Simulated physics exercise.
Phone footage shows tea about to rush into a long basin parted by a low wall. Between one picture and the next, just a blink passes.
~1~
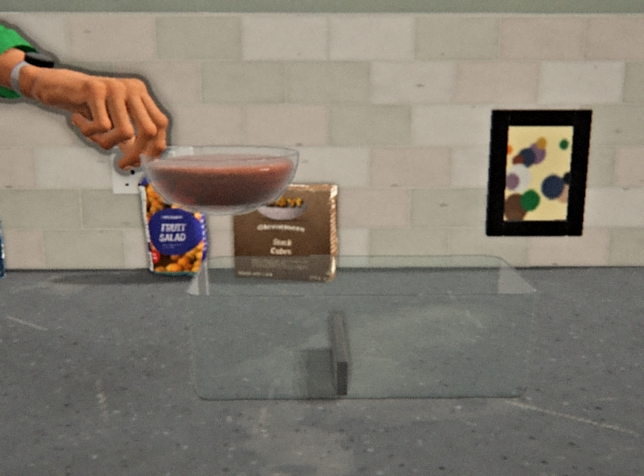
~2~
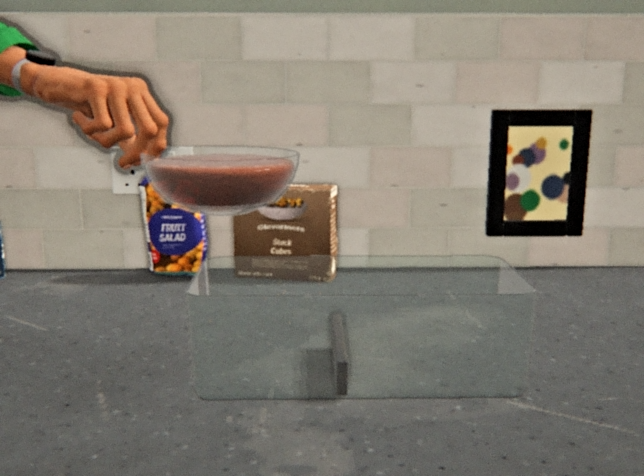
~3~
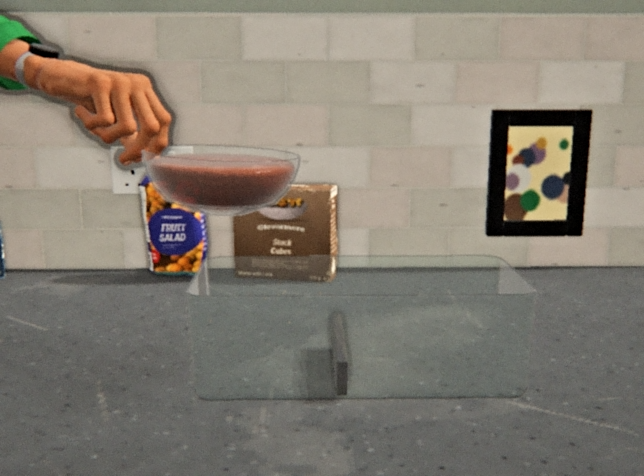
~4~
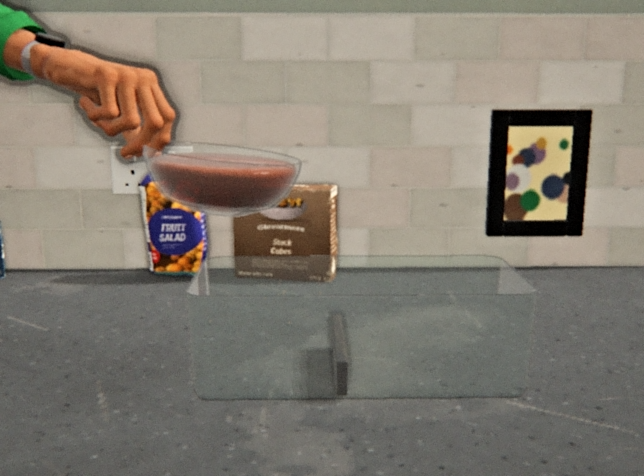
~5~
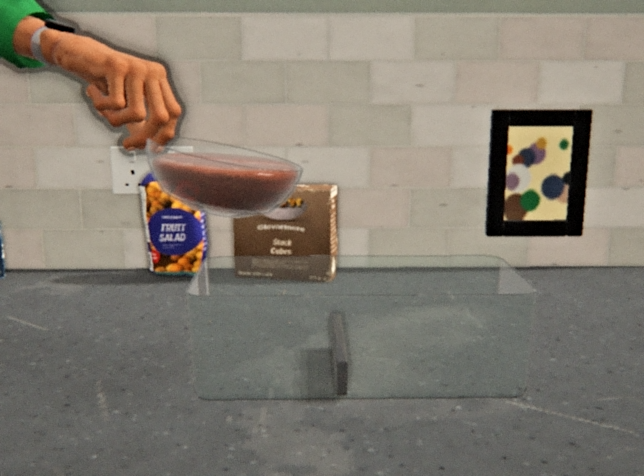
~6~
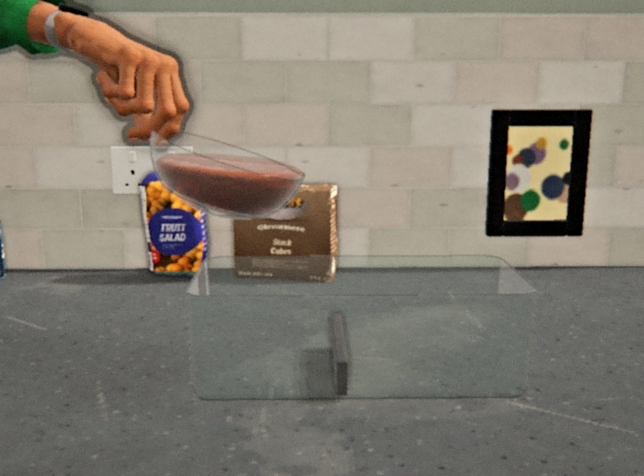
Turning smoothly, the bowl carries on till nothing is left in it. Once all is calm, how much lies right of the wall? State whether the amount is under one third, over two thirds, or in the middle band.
No lower than a third, no higher than two thirds.
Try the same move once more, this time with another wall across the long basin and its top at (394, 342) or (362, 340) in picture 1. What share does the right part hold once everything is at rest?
About 15 % for the first and about 30 % for the second.
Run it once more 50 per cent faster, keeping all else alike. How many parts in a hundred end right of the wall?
Near 45 %.
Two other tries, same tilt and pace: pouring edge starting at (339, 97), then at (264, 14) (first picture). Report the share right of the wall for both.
You'd get 80 percent from the first and 55 percent from the second.
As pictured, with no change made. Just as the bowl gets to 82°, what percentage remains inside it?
Roughly 15 percent.
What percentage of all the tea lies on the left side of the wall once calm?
40 % or thereabouts.
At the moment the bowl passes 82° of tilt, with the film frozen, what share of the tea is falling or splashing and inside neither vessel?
25 %.
A moment on, the bowl is tipped on its side and 14 per cent is still to pour, 16 is left of the wall and 43 right of it.
Next, the bowl is tipped right over and 0 per cent is still to pour, 42 is left of the wall and 56 right of it.
Then the bowl is tipped right over and 0 per cent is still to pour, 42 is left of the wall and 57 right of it.
Later the bowl is tipped right over and 0 per cent is still to pour, 42 is left of the wall and 57 right of it.
Finally, 42 per cent lies left of the wall, 57 right of it and 1 outside.
